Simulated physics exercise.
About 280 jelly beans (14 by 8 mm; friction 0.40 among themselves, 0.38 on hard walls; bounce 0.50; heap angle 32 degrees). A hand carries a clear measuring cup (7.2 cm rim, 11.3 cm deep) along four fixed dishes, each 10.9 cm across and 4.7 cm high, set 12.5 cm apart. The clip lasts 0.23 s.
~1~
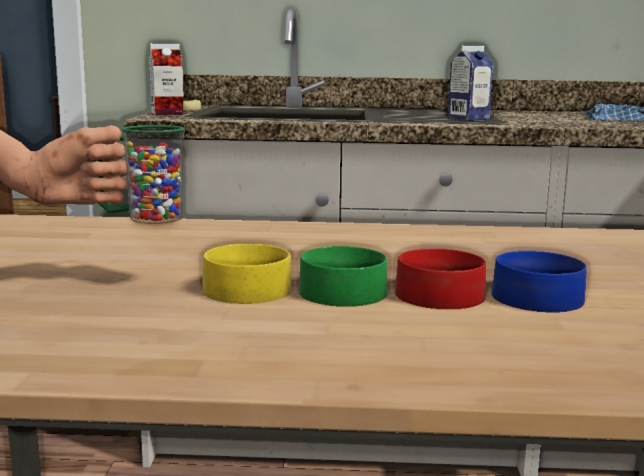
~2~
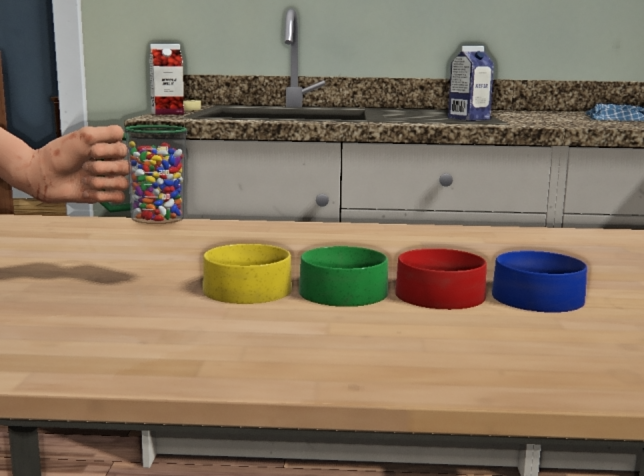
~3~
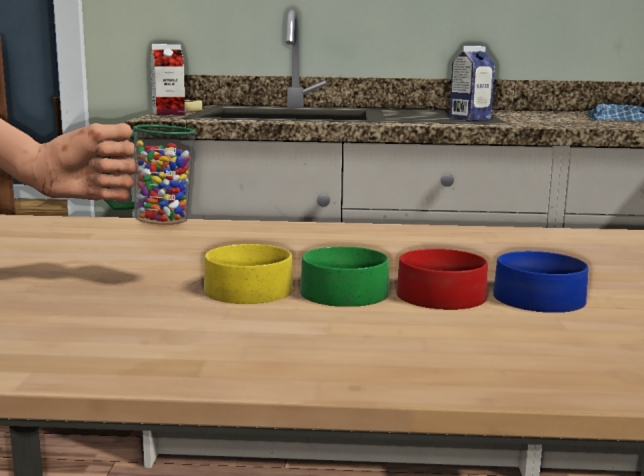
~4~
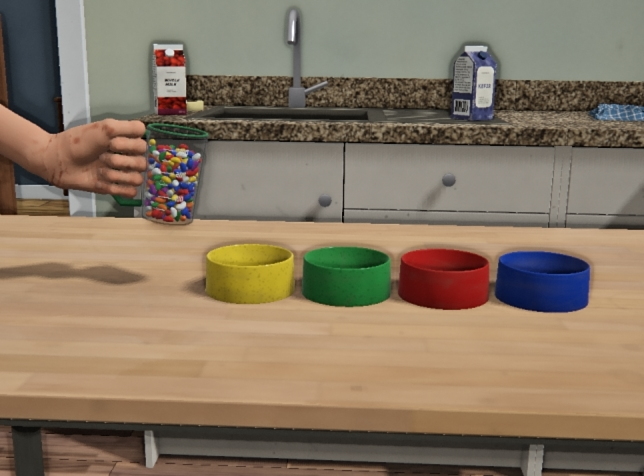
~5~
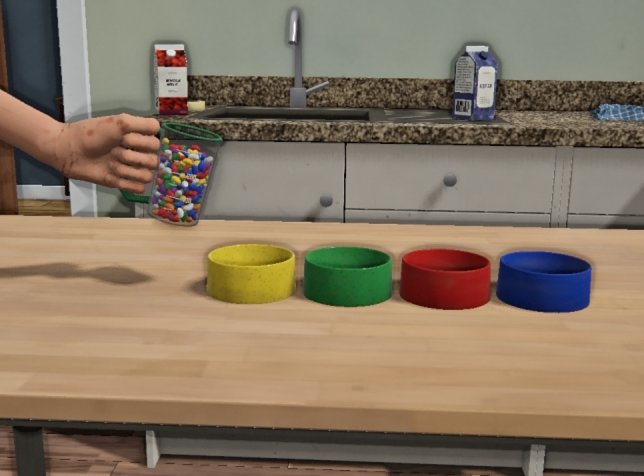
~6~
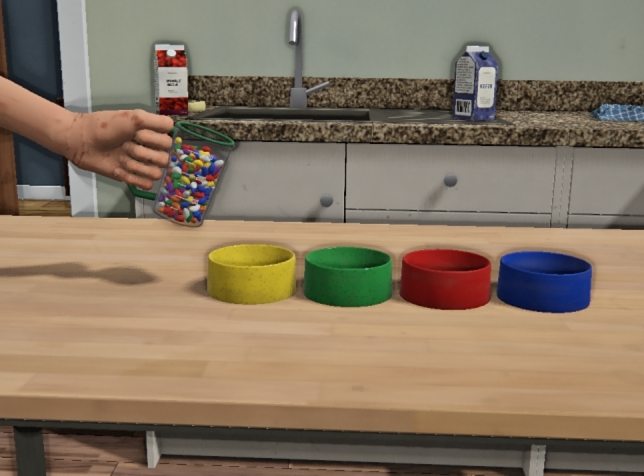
A hand moves a clear cup of colorful jelly beans slightly right, gradually tilting it rightward.
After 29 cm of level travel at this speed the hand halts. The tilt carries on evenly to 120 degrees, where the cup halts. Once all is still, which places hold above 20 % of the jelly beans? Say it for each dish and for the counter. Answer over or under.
Red: Over, blue: Under, green: Under, yellow: Under, counter: Under.
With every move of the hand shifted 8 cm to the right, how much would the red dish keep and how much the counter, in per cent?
Red 30, counter 20.
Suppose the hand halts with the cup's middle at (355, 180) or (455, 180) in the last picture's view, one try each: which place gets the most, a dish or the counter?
Most goes to: Red, then red.
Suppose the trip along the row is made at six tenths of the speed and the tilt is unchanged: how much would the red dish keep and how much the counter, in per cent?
Then: Red 0; counter 10.
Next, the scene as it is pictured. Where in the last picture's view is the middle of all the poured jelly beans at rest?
Near (451, 281).
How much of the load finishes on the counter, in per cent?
Roughly 5 per cent.
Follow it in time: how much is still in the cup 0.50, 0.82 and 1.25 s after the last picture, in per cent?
About 100, 80, 0.
Then, 0.50 s after the last picture, tilt 80 degrees; cup holds 100 %.
Then, 0.82 s after the last picture, tilt 118 degrees; cup holds 80 %, green 5 %.
Then, 1.25 s after the last picture, tilt 120 degrees; cup holds 0 %, red 90 %, green 5 %.
In the end, red 90 %, blue 0 %, green 5 %, yellow 0 %, counter 5 %.
